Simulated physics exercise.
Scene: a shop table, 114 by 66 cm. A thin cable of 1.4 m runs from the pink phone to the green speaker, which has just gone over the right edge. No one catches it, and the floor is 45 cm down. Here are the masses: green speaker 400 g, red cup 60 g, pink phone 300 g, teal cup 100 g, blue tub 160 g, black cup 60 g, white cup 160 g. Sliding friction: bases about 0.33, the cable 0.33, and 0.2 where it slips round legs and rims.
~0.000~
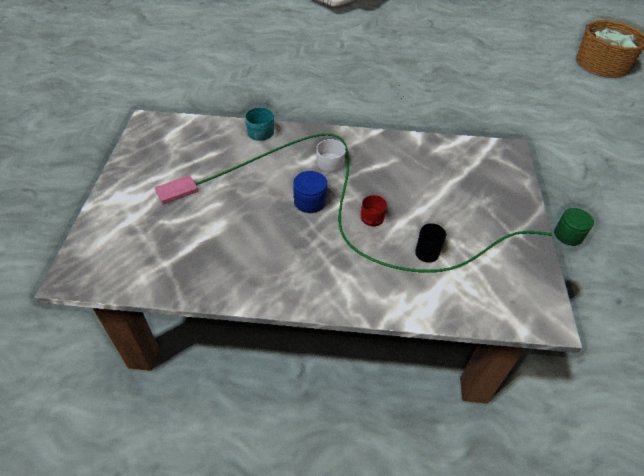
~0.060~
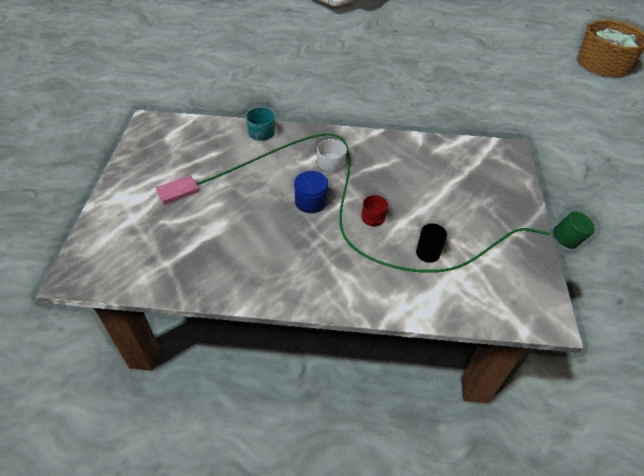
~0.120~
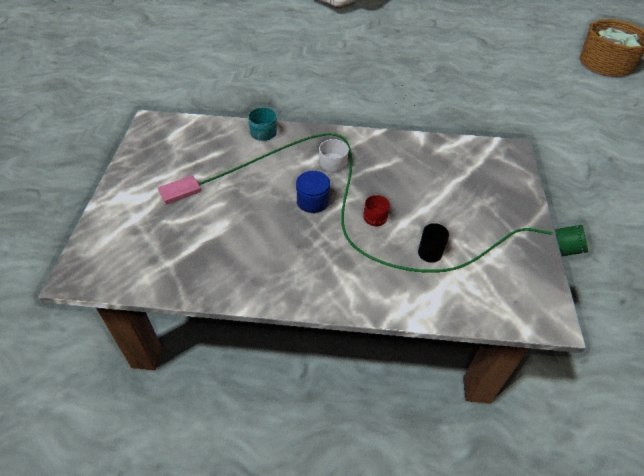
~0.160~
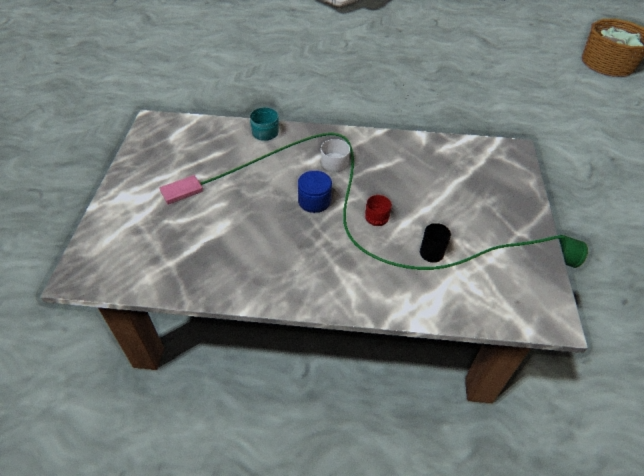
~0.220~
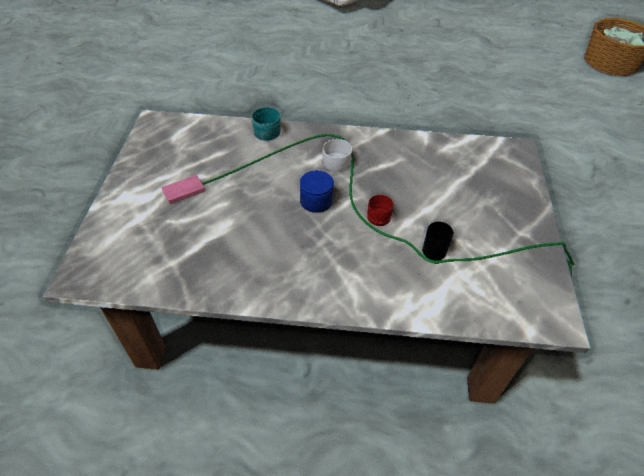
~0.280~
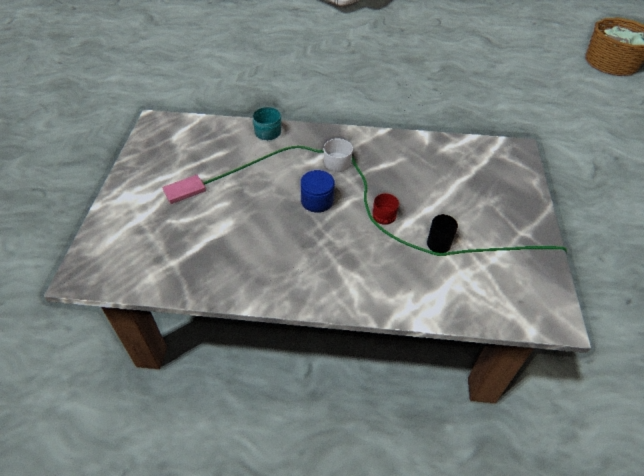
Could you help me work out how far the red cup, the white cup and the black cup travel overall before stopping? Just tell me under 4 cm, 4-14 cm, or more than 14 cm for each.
At the end, the red cup will probably come to rest way off; the white cup will probably come to rest a medium way off; the black cup will probably come to rest way off.
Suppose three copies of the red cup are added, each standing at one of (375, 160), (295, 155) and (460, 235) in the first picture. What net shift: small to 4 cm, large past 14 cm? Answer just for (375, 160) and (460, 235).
In turn: Small, middling.
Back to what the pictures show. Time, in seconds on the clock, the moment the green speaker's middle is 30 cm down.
It gets there at roughly 0.32 s.
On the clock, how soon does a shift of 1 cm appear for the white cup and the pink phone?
White cup 0.34 s, pink phone not at all.
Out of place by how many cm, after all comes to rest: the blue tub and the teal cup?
Net shift - blue tub 2 cm, teal cup 0 cm.
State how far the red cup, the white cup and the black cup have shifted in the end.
About: Red cup 30 cm, white cup 8 cm, black cup 50 cm.
At 0.5 s, the cable's tail end at (205, 184); black cup 30 cm off its start, red cup 24 cm off its start, white cup 9 cm off its start.
At 0.7 s, the cable's tail end at (205, 184); black cup 46 cm off its start, red cup 32 cm off its start, white cup 9 cm off its start.
At 1.0 s, the cable's tail end at (205, 184); black cup 48 cm off its start at (525, 124), red cup 32 cm off its start at (478, 156), white cup 9 cm off its start at (328, 170).
At 1.2 s, the cable's tail end at (205, 184); black cup 48 cm off its start, red cup 32 cm off its start, white cup 9 cm off its start.
At 2.4 s, the cable's tail end at (205, 184); black cup 48 cm off its start at (524, 124), red cup 32 cm off its start at (478, 156), white cup 9 cm off its start at (328, 170), blue tub 2 cm off its start at (315, 186).
